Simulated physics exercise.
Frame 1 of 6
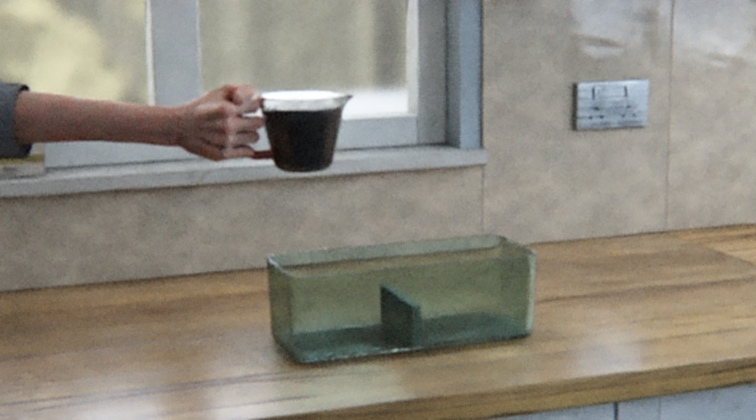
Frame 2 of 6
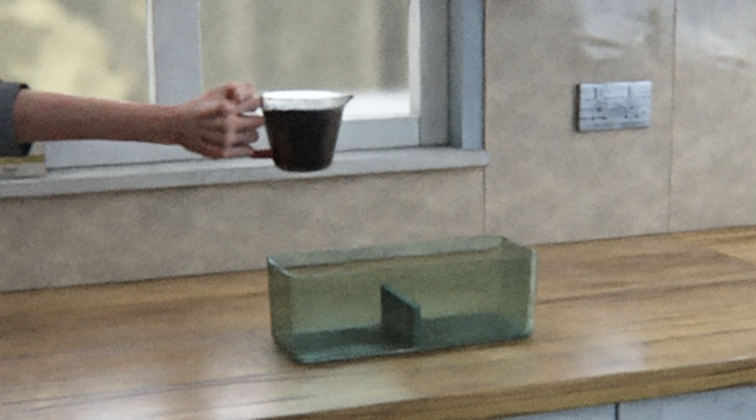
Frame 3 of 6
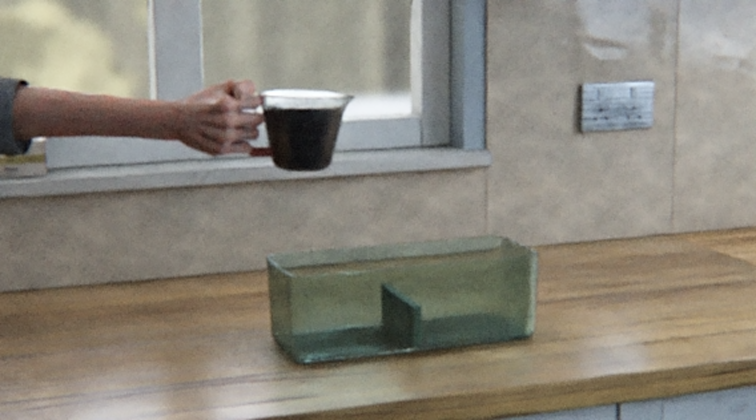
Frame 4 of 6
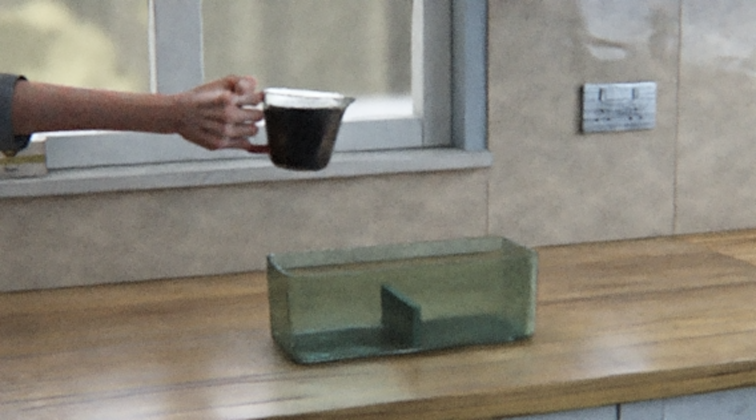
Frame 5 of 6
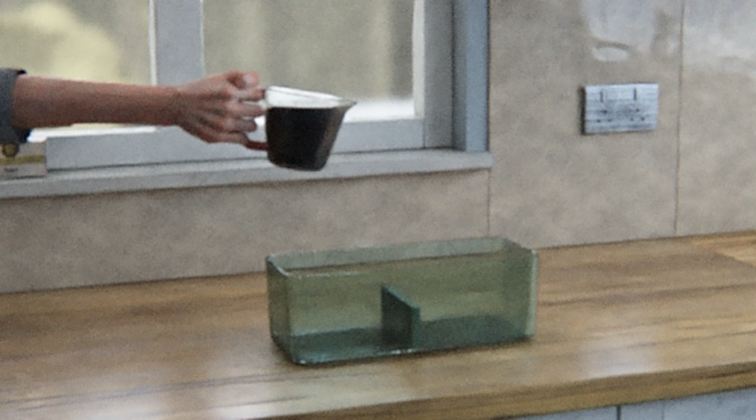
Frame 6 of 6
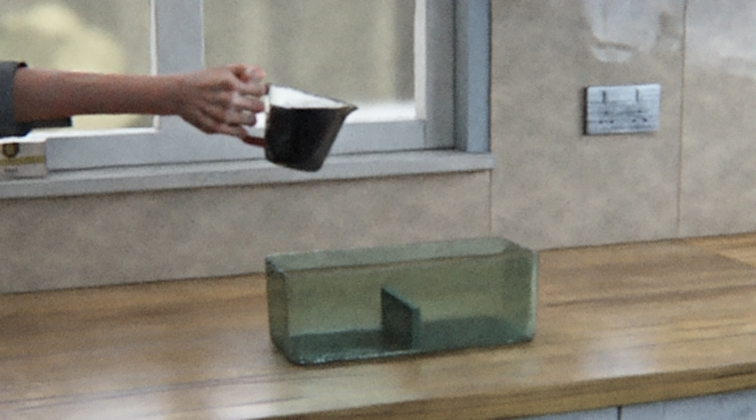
A hand holds a jug of dark liquid above a glass basin, gradually tilting it right.
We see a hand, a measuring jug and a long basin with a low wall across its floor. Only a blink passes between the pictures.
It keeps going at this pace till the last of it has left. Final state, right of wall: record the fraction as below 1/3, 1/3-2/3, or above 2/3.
The share right of the wall is a middling part, a third to two thirds.
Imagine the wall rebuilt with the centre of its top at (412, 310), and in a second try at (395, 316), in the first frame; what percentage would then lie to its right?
Try one about 30 %, try two about 65 %.
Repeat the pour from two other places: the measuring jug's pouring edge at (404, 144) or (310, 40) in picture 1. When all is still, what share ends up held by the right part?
About 95 per cent, then about 5 per cent.
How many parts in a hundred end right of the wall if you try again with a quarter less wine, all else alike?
Roughly 30 in a hundred.
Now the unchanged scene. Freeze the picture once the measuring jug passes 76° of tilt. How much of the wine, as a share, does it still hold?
55 per cent or so.
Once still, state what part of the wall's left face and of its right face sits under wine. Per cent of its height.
On the left it sits near 20, while on the right it sits near 20.
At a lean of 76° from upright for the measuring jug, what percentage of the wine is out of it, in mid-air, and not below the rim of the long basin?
About 30 per cent.
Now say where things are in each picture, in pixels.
In the first frame, it leans 0°; its right rim is at (353, 94); the wine meets the walls at (263, 108) and (339, 104); the long basin's rim runs from (278, 268) to (519, 246); the wall's top is at (399, 296).
In the second frame, it leans 1°; its right rim is at (354, 95); the wine meets the walls at (264, 107) and (339, 104).
In the third frame, it leans 3°; its right rim is at (355, 96); the wine meets the walls at (264, 106) and (340, 104).
In the fourth frame, it leans 6°; its right rim is at (356, 98); the wine meets the walls at (264, 105) and (341, 104).
In the fifth frame, it leans 10°; its right rim is at (357, 102); the wine meets the walls at (266, 106) and (344, 105).
In the sixth frame, it leans 15°; its right rim is at (359, 107); the wine meets the walls at (267, 106) and (349, 106).
A moment on, the tilt is 76° and 55 per cent is still to pour, 1 is left of the wall and 13 right of it.
Next, the tilt is 109° and 4 per cent is still to pour, 37 is left of the wall and 47 right of it.
Then the tilt is 113° and 0 per cent is still to pour, 50 is left of the wall and 48 right of it.
Later the tilt is 113° and 0 per cent is still to pour, 50 is left of the wall and 48 right of it.
Finally, 50 per cent lies left of the wall, 48 right of it and 2 outside.
